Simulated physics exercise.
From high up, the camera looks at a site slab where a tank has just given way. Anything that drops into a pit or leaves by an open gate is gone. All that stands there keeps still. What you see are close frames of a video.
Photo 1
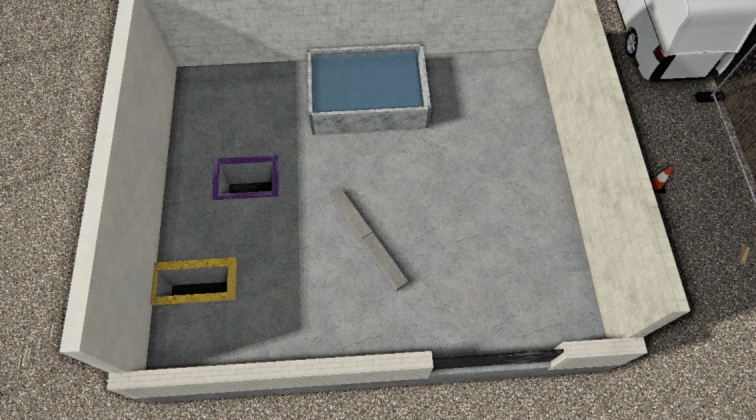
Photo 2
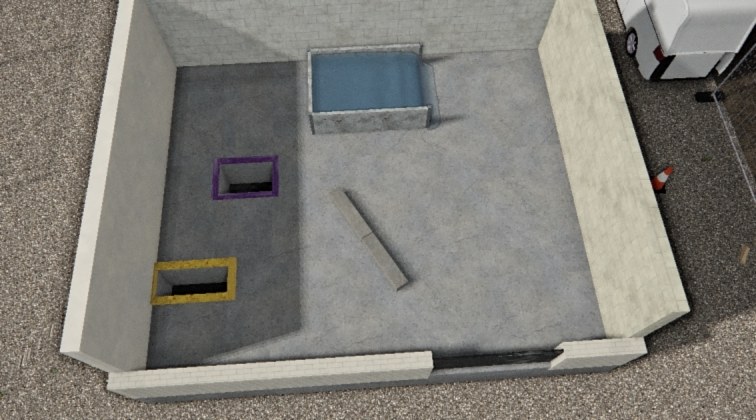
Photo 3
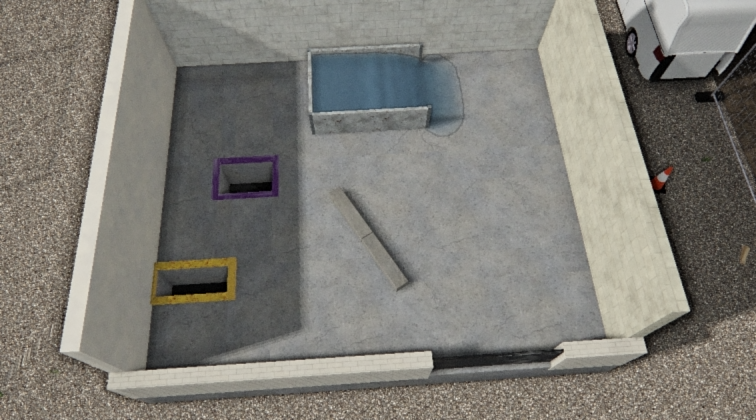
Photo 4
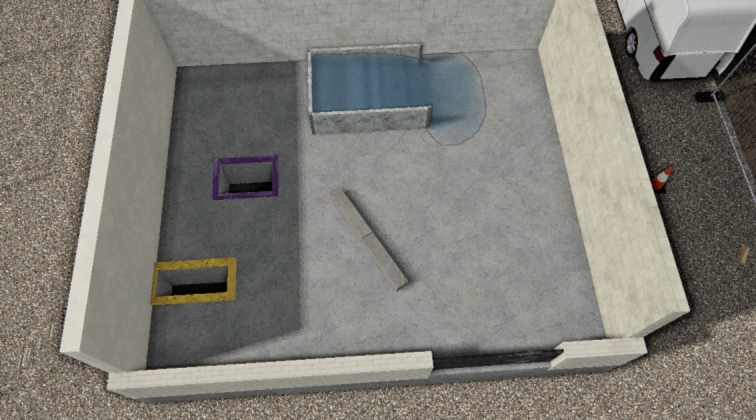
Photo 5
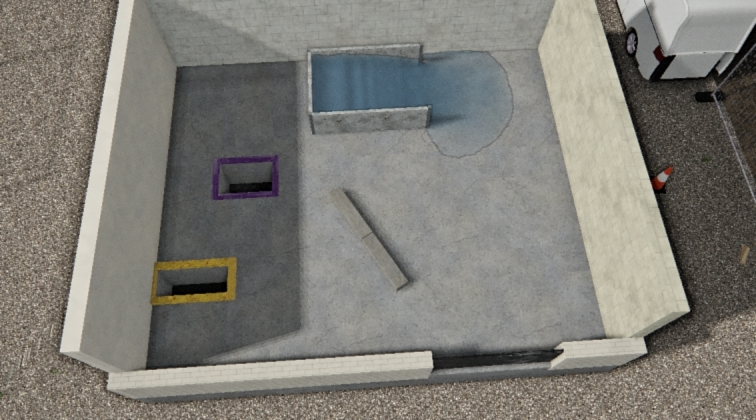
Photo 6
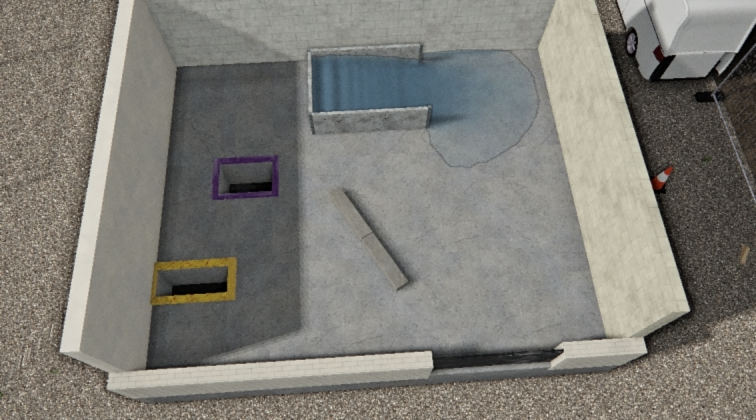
On a walled concrete slab seen from above, water in a rectangular tank pours out through its open right side and spreads in a widening rounded sheet toward the right wall, while the plank-like barrier and two coloured-rimmed openings stay still.
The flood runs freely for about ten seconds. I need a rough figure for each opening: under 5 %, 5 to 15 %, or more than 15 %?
In order: I'd say the gate drains very little - not reaching five per cent; I'd say the purple pit drains very little - not reaching five per cent; I'd say the yellow pit drains very little - not reaching five per cent.
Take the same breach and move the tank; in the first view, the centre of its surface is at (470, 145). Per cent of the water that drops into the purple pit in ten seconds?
Within ten seconds the purple pit takes 6 percent of the total.
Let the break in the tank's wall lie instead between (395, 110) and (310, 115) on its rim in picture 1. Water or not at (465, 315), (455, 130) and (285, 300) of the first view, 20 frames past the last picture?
As listed: Awash, dry, wet.
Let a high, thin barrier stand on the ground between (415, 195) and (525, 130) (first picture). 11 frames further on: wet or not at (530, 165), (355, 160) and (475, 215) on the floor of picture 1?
Swamped; spared; spared.
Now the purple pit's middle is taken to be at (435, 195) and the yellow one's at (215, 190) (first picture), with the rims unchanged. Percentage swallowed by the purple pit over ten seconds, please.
Roughly 10 per cent ends up in the purple pit.
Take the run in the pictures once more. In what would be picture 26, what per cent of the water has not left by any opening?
Estimate: Some 100 %.
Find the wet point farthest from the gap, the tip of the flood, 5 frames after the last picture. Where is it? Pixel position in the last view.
I'd say at around (558, 167).
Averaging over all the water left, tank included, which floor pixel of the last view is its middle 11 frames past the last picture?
Somewhere around (451, 101) in the last view.
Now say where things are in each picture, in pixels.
The first frame shows still water in the tank at (368, 81).
In the second frame, the front is at a hidden place, out from the gap at (422, 90).
In the third frame, the front is at (441, 59), out from the gap at (422, 91).
In the fourth frame, water pours out at (422, 91) and has run to (468, 63).
In the fifth frame, the front is at (501, 70), out from the gap at (422, 91).
In the sixth frame, the front is at (528, 74), out from the gap at (422, 91).
A moment on, water covers 15 % of the floor; the gate 0 %, the purple pit 0 %, the yellow pit 0 %.
Next, water covers 20 % of the floor; the gate 0 %, the purple pit 0 %, the yellow pit 0 %.
Then, water covers 30 % of the floor; the gate 0 %, the purple pit 0 %, the yellow pit 0 %.
Later, water covers 55 % of the floor; the gate 0 %, the purple pit 0 %, the yellow pit 0 %.
In the end, water covers 75 % of the floor; the gate 0 %, the purple pit 1 %, the yellow pit 0 %.
